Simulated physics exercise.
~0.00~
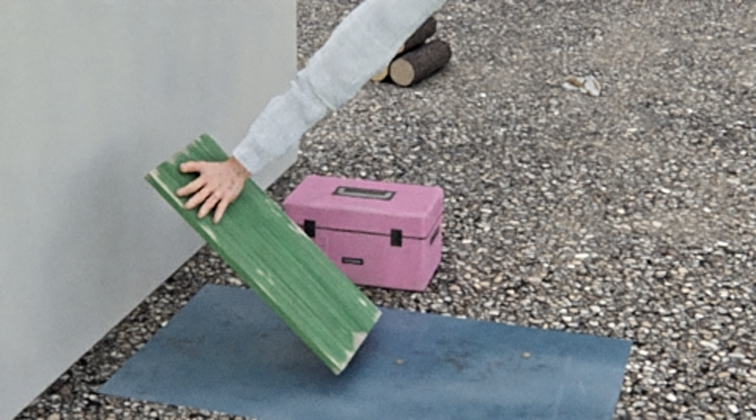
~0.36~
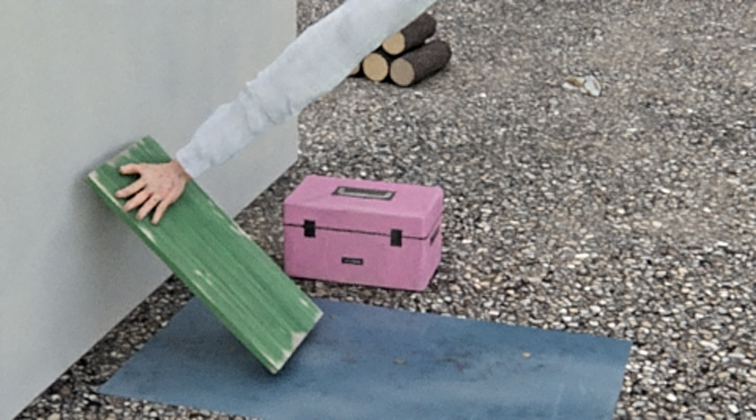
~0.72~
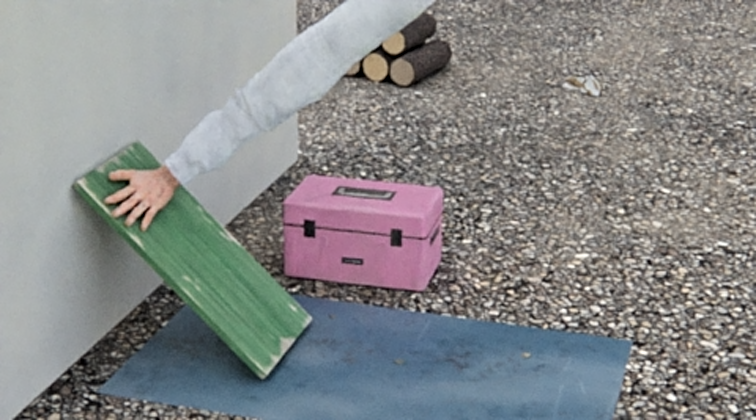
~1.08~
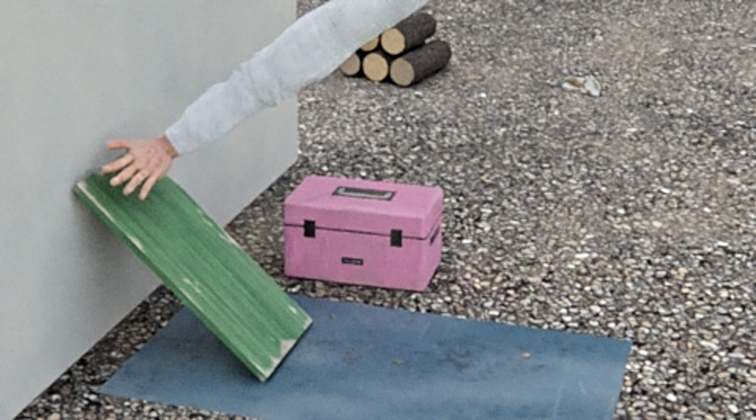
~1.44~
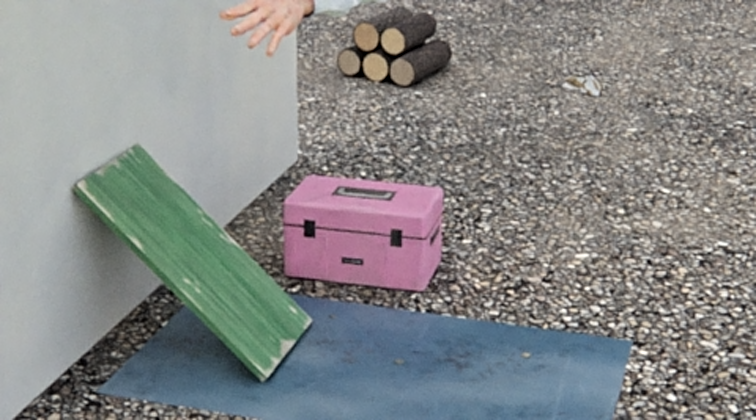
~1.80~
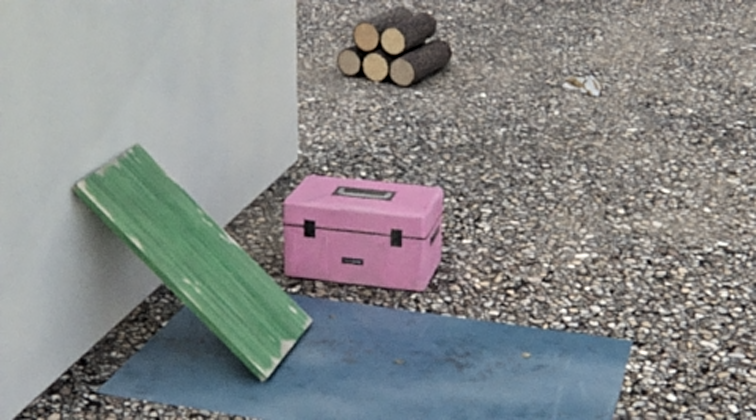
On a patch of gravel beside a pale grey wall, seen from slightly above by a still camera, a blue mat lies on the ground. A pink toolbox with black latches sits behind the mat, and a small stack of cut logs lies farther back. An arm in a light sleeve moves a worn green board left and rests its upper end against the wall, its lower end on the mat. The hand then lets go, draws back and leaves the view. The board stays leaning at a slant, and the toolbox remains in its place.
